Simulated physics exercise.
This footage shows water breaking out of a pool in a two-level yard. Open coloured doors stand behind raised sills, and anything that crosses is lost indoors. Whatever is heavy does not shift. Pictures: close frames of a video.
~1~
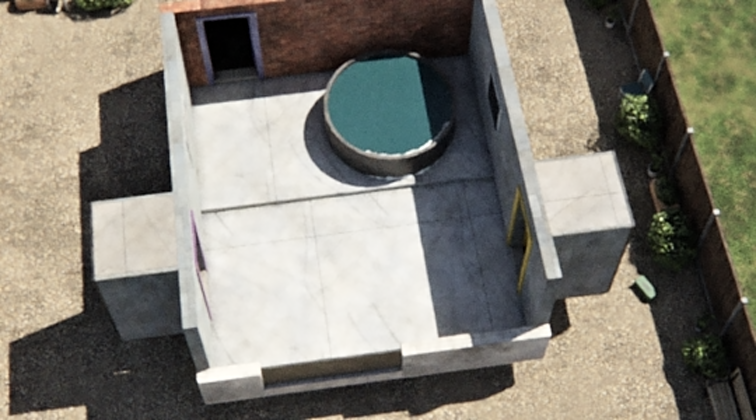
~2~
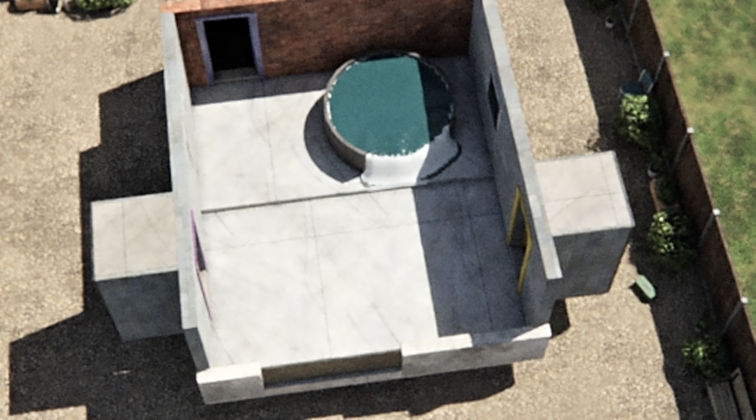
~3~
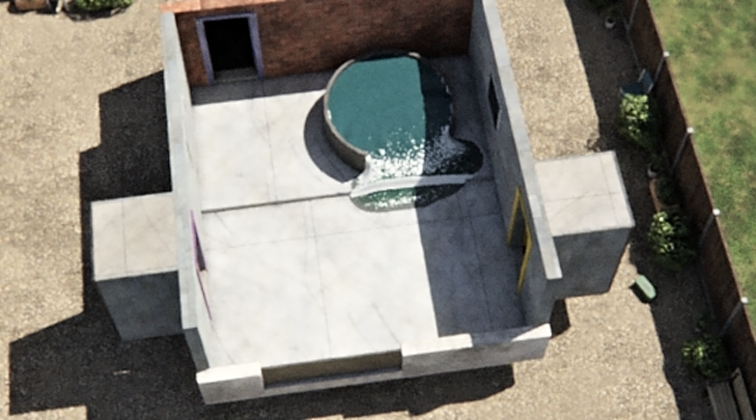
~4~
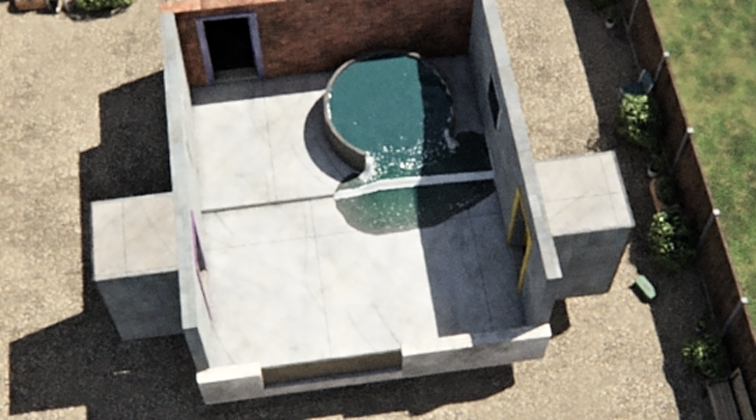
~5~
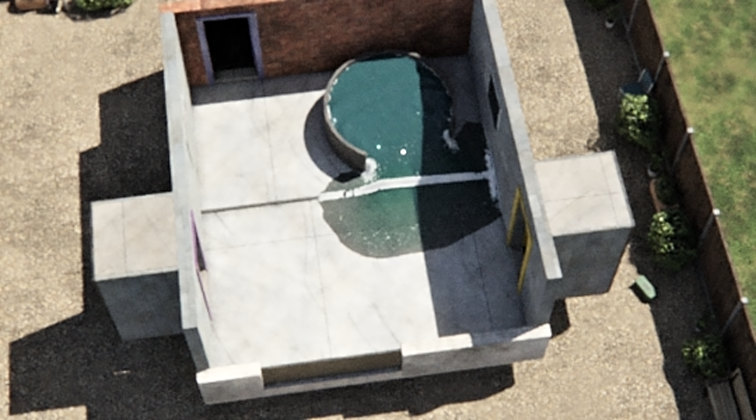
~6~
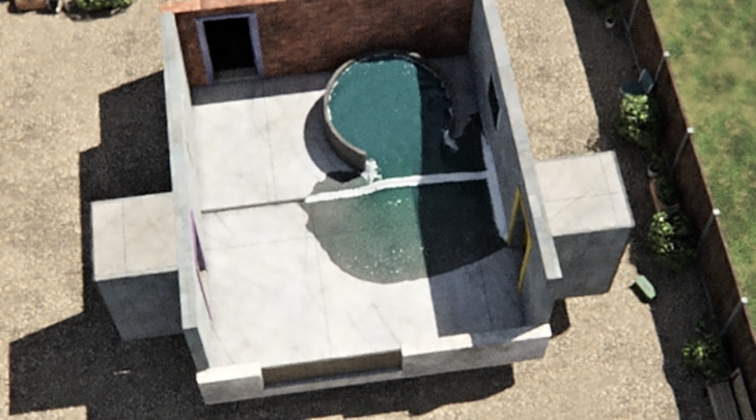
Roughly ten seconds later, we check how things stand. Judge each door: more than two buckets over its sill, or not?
Blue door - two buckets or less; yellow door - over two buckets; purple door - over two buckets.
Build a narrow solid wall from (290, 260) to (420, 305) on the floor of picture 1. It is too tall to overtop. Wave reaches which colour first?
Answer: The yellow door.
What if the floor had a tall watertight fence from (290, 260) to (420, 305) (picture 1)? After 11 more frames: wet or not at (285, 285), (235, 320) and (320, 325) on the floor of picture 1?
Taking the points in order - unwetted, unwetted, unwetted.
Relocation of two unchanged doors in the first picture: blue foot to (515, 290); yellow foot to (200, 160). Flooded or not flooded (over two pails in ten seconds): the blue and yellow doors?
In that case the blue door exceeds the limit and the yellow door stays inside the limit.
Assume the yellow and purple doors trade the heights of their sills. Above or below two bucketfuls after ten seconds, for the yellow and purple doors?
Well, the yellow door breaks the cap, while the purple door breaks the cap.
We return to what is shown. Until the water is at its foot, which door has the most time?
From what the pictures show, it's the blue-painted one.
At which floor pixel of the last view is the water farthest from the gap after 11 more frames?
The front should reach about (266, 377).
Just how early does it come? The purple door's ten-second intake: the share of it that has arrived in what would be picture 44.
Close to 60 %.
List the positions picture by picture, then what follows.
The first frame shows still water in the round pool at (390, 105).
In the second frame, the front is at (364, 181), out from the gap at (415, 166).
In the third frame, water pours out at (415, 167) and has run to (353, 196).
In the fourth frame, water pours out at (415, 168) and has run to (354, 224).
In the fifth frame, water pours out at (415, 168) and has run to (347, 241).
In the sixth frame, water pours out at (415, 168) and has run to (345, 267).
A moment on, water covers 45 % of the floor; the blue door not reached, the yellow door under two buckets in, the purple door not reached.
Next, water covers 50 % of the floor; the blue door not reached, the yellow door over two buckets in, the purple door not reached.
Then, water covers 55 % of the floor; the blue door not reached, the yellow door over two buckets in, the purple door wet at the sill, nothing in.
Later, water covers 80 % of the floor; the blue door not reached, the yellow door far over two buckets in, the purple door over two buckets in.
In the end, water covers 95 % of the floor; the blue door wet at the sill, nothing in, the yellow door far over two buckets in, the purple door far over two buckets in.
